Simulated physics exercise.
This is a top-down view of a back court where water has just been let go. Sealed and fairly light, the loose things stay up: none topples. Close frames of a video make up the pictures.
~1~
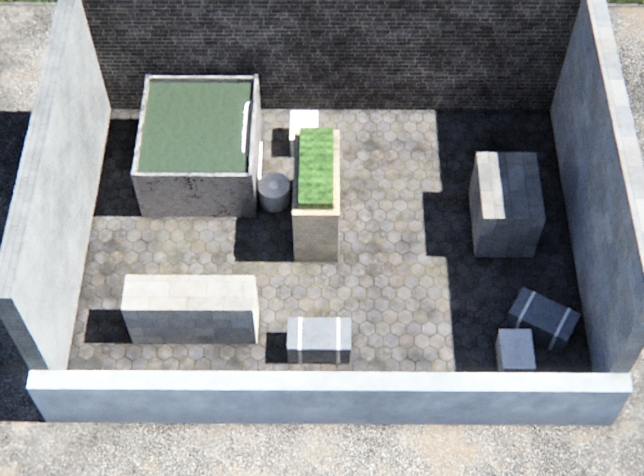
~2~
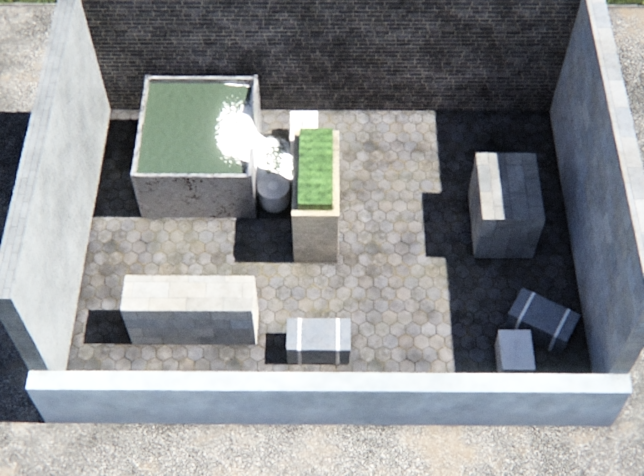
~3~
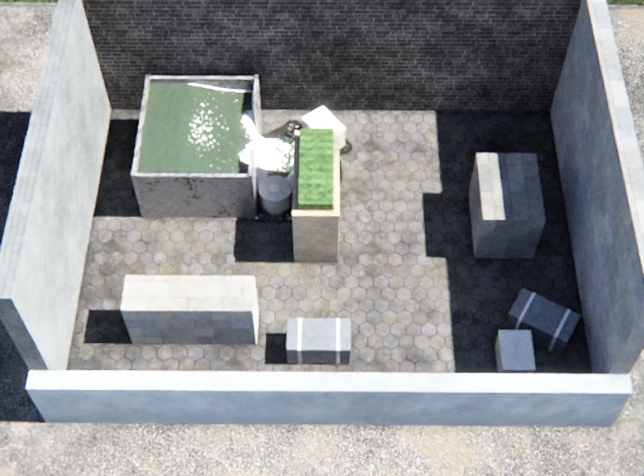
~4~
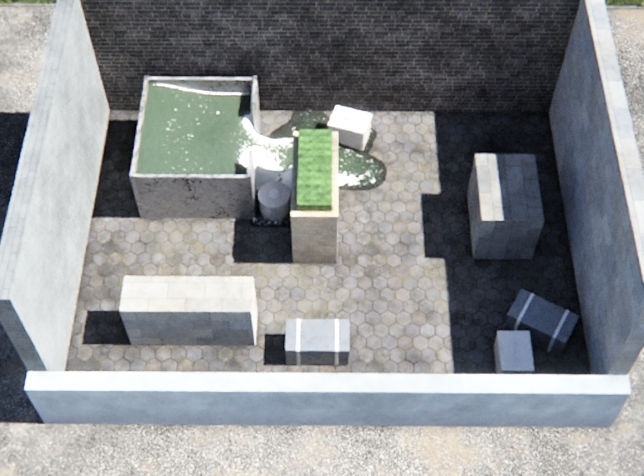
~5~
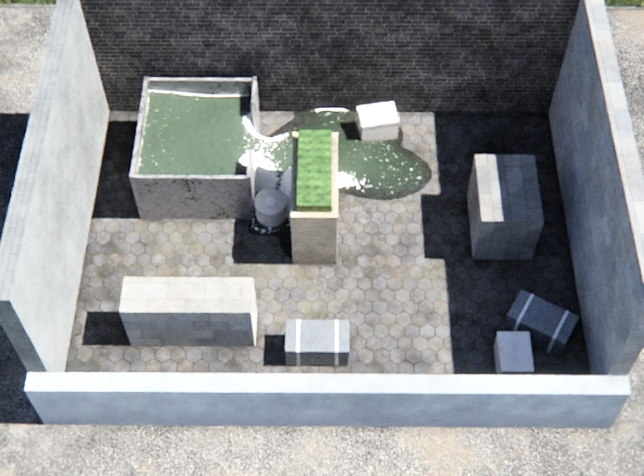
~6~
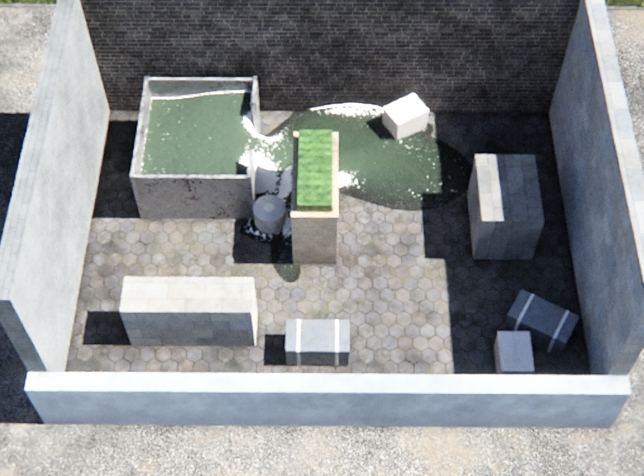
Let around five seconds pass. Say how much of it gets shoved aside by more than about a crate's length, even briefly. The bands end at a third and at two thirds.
Upper band.
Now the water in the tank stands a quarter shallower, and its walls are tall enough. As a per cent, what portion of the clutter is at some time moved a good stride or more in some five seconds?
Near 80 % of the lot.
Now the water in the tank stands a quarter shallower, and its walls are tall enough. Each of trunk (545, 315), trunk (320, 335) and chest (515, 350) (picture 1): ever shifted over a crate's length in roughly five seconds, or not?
Taking them as listed - the full distance for the first, a shorter distance for the second, the full distance for the third.
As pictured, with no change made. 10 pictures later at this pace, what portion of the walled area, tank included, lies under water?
I'd estimate around 60 percent.
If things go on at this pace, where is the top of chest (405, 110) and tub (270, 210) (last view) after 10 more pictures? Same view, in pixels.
The first top is near (552, 154) and the second near (199, 269).
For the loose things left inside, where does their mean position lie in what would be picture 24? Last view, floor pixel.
It comes out somewhere near (410, 345).
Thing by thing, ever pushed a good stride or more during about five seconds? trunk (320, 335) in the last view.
My reading: Not displaced that much.
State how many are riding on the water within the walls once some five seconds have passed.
By my tally, 3.
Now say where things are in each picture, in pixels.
A chest at (304, 125) rests on the ground; a tub at (274, 185) rests on the ground; 0 of 5 have shifted, in the first frame.
A chest at (304, 126), on the bottom; a tub at (273, 186), on the bottom; 0 of 5 have shifted, in the second frame.
A chest at (324, 123) rests on the ground, close to its start; a tub at (275, 188), on the bottom, close to its start; 1 of 5 have shifted, in the third frame.
A chest at (350, 119), on the bottom, a stride from its start; a tub at (274, 194) rests on the ground, close to its start; 2 of 5 have shifted, in the fourth frame.
A chest at (378, 114) rests on the ground, a stride from its start; a tub at (270, 201) rests on the ground, close to its start; 2 of 5 have shifted, in the fifth frame.
A chest at (406, 109) rests on the ground, far from its start; a tub at (269, 208), on the bottom, a stride from its start; 2 of 5 have shifted, in the sixth frame.
A moment on, 2 of 5 are well off their spots; 1 afloat.
Next, 2 of 5 are well off their spots; 1 afloat.
Later, 4 of 5 are well off their spots; 2 afloat.
In the end, 4 of 5 are well off their spots, and 4 have been at some point; 3 afloat.
